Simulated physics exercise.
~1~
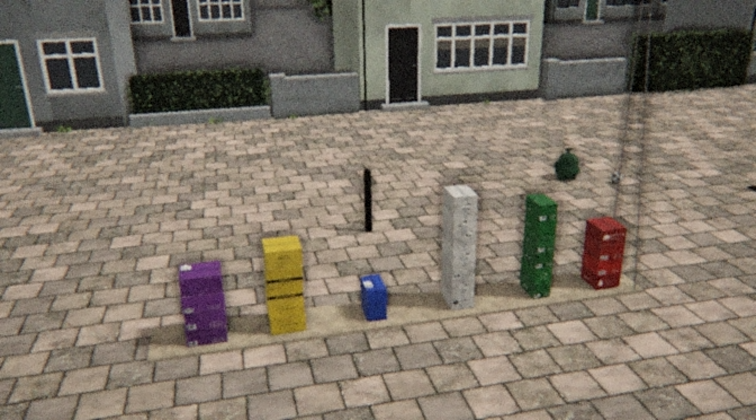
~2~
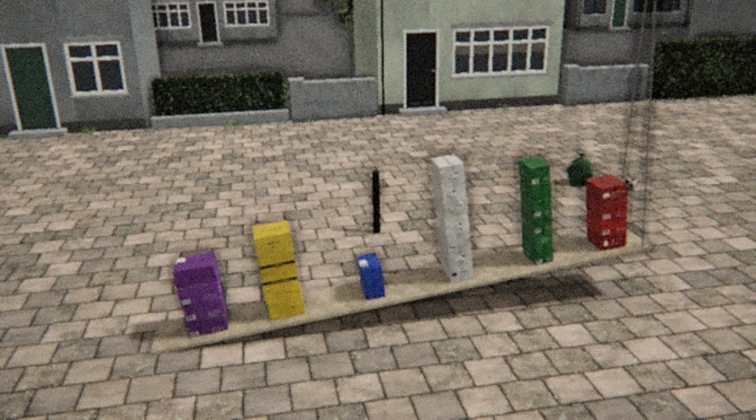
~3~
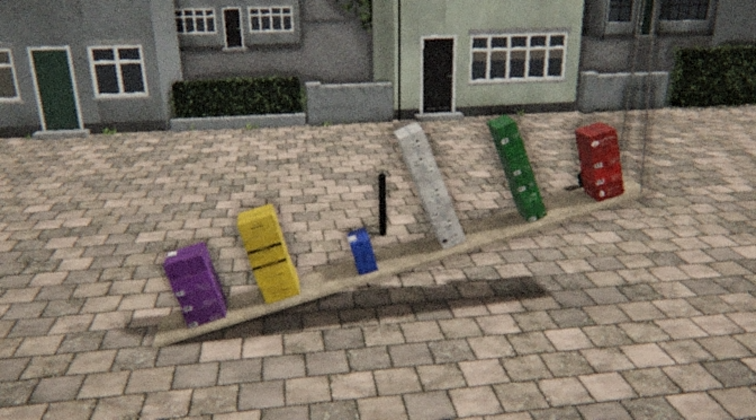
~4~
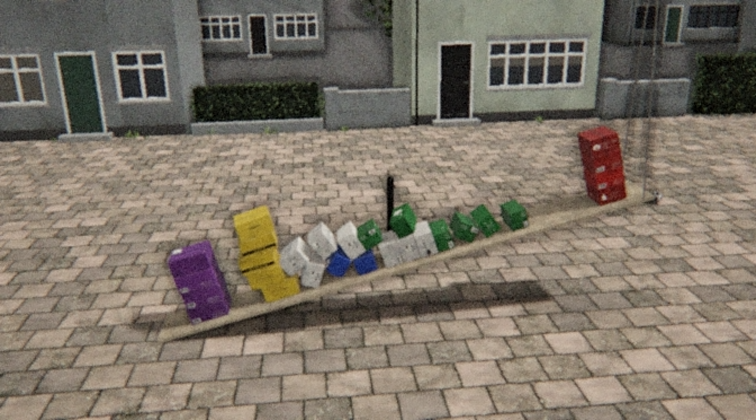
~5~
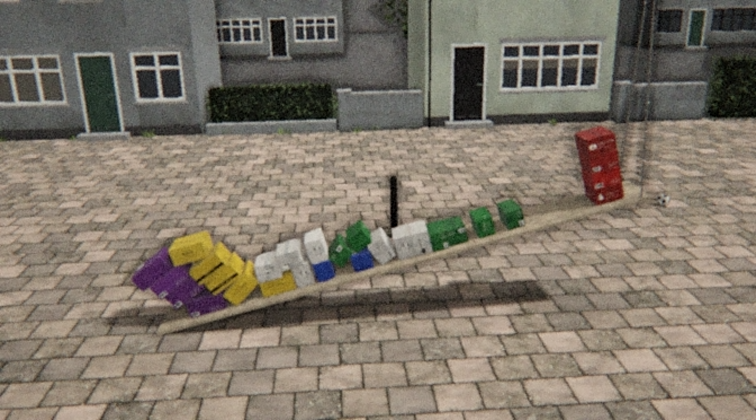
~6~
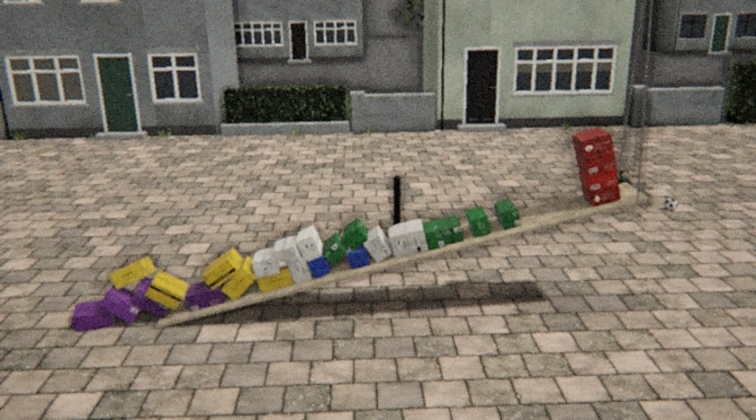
A long pale deck bearing six stacks of cartons lies on a paved square before grey and green houses, seen from slightly above as the view drifts sideways. From left to right stand purple, yellow, short blue, tall white, green and red stacks, with a dark post behind. The deck's right end rises, and the white and green stacks lean left. They topple down the slope, tumbling over the blue one and against the yellow. Yellow and purple then collapse leftward, some cartons spilling past the low end. The red stack remains upright, tilted with the deck, above the jumbled heap.
